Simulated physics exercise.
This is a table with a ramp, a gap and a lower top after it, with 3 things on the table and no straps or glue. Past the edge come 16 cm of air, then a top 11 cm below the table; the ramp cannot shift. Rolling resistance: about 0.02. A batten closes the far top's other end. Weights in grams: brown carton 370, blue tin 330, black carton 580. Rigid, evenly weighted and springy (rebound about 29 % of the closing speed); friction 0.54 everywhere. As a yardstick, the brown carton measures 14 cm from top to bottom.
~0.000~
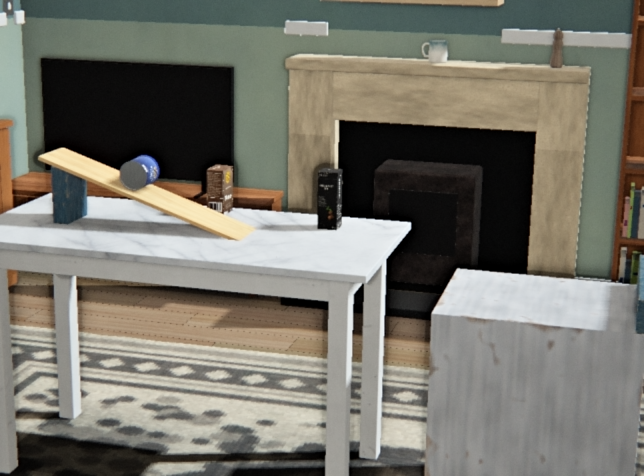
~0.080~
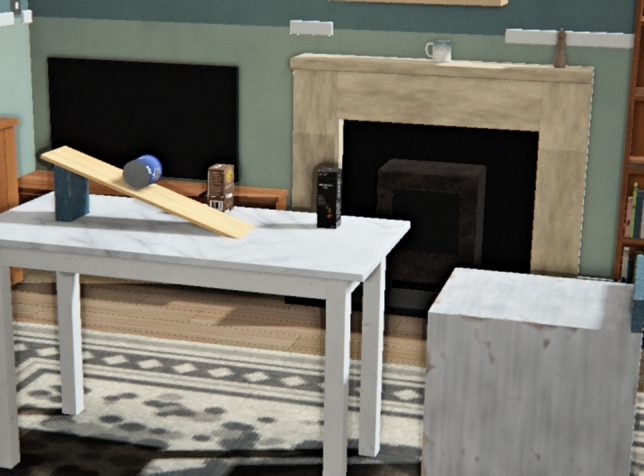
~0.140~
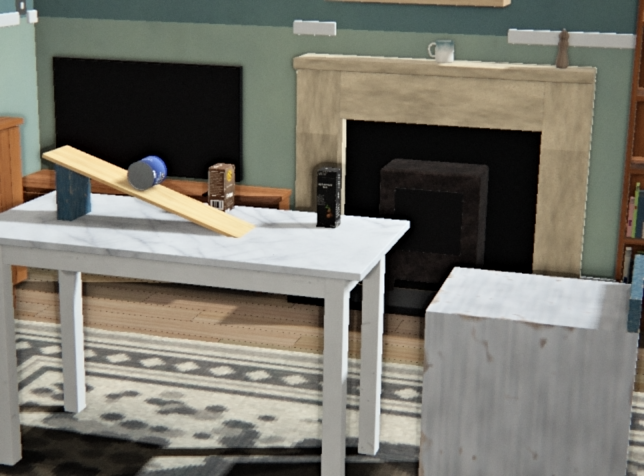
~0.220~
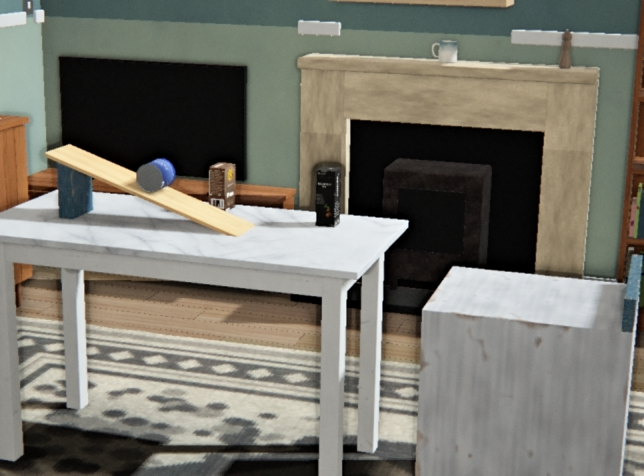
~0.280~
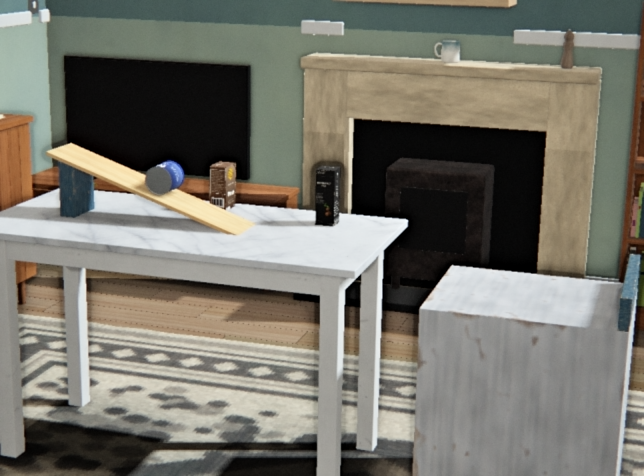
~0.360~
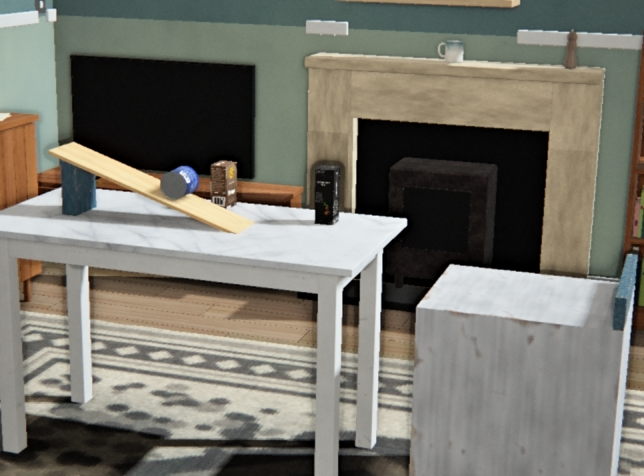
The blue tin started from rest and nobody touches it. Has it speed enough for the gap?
The tin lands beyond it.
Around 0.56 s, 48 cm of run left; blue tin near (230, 205).
Around 0.96 s, 4 cm of run left; blue tin near (371, 226).
Around 1.16 s, 18 cm past the table's edge; blue tin near (442, 269).
Around 1.46 s, 49 cm past the table's edge; blue tin near (550, 282).
Finally (1.6 s), 63 cm past the table's edge; the bystanders still in place (within 8 cm).
